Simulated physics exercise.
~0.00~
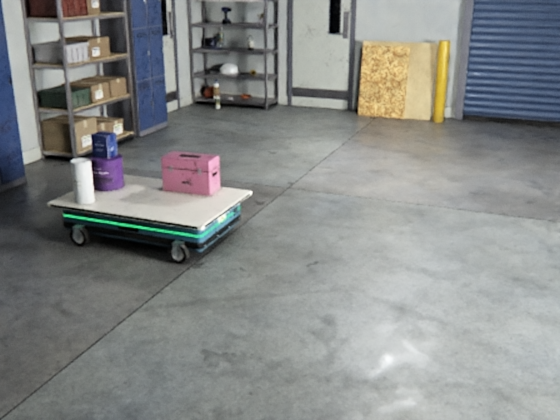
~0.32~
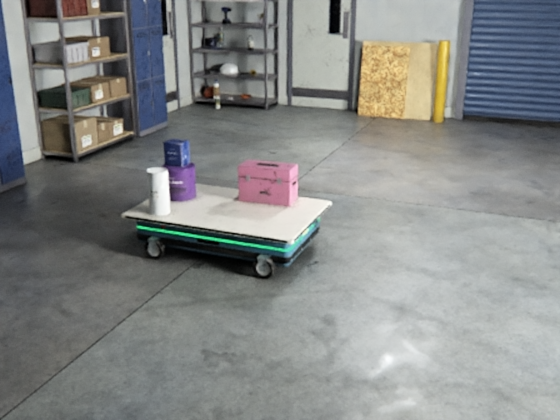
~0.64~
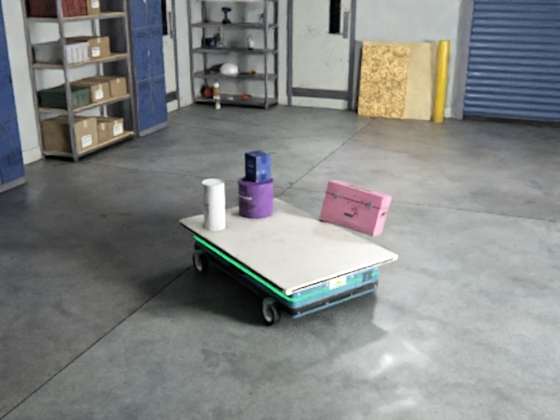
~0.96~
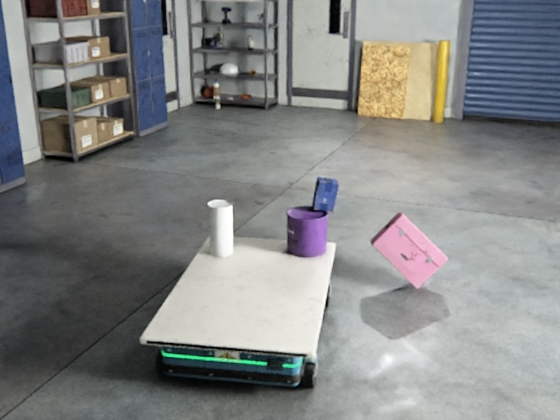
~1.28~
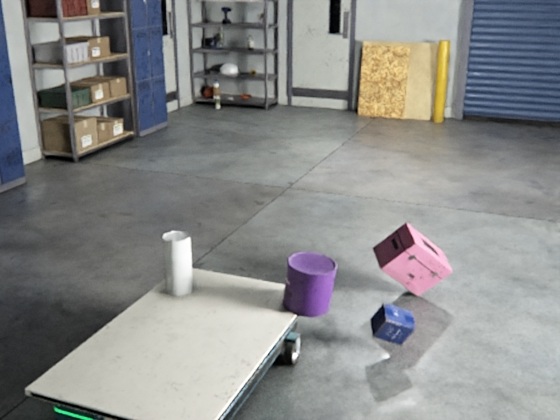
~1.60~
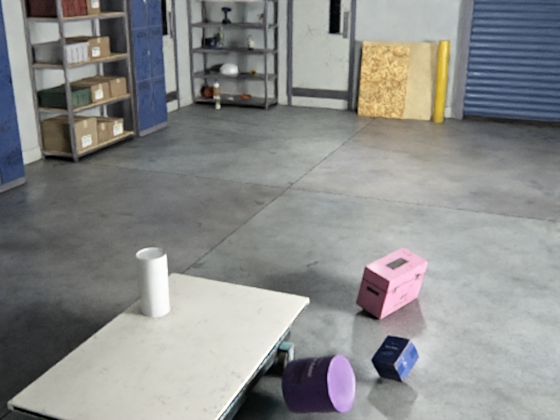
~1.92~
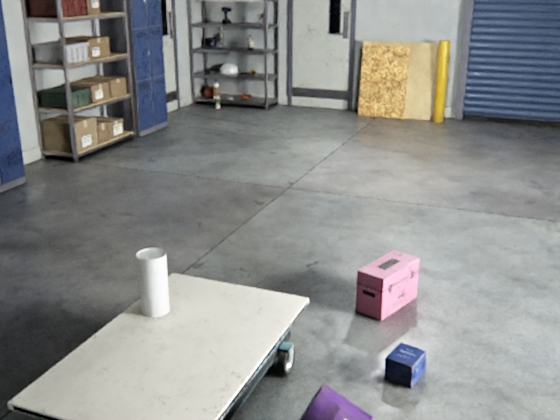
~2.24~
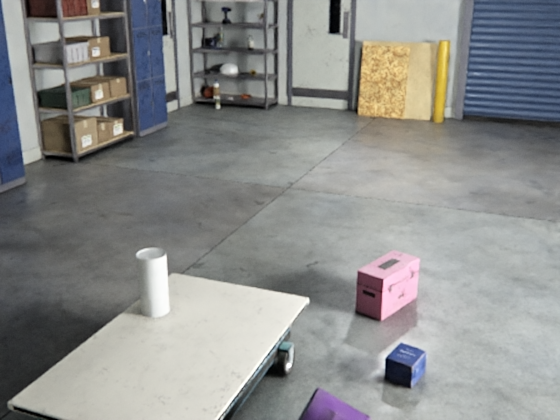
Wheeled cart swinging round toward the viewer, shedding a pink toolbox, blue box and purple pail, stopping with only white canister aboard.
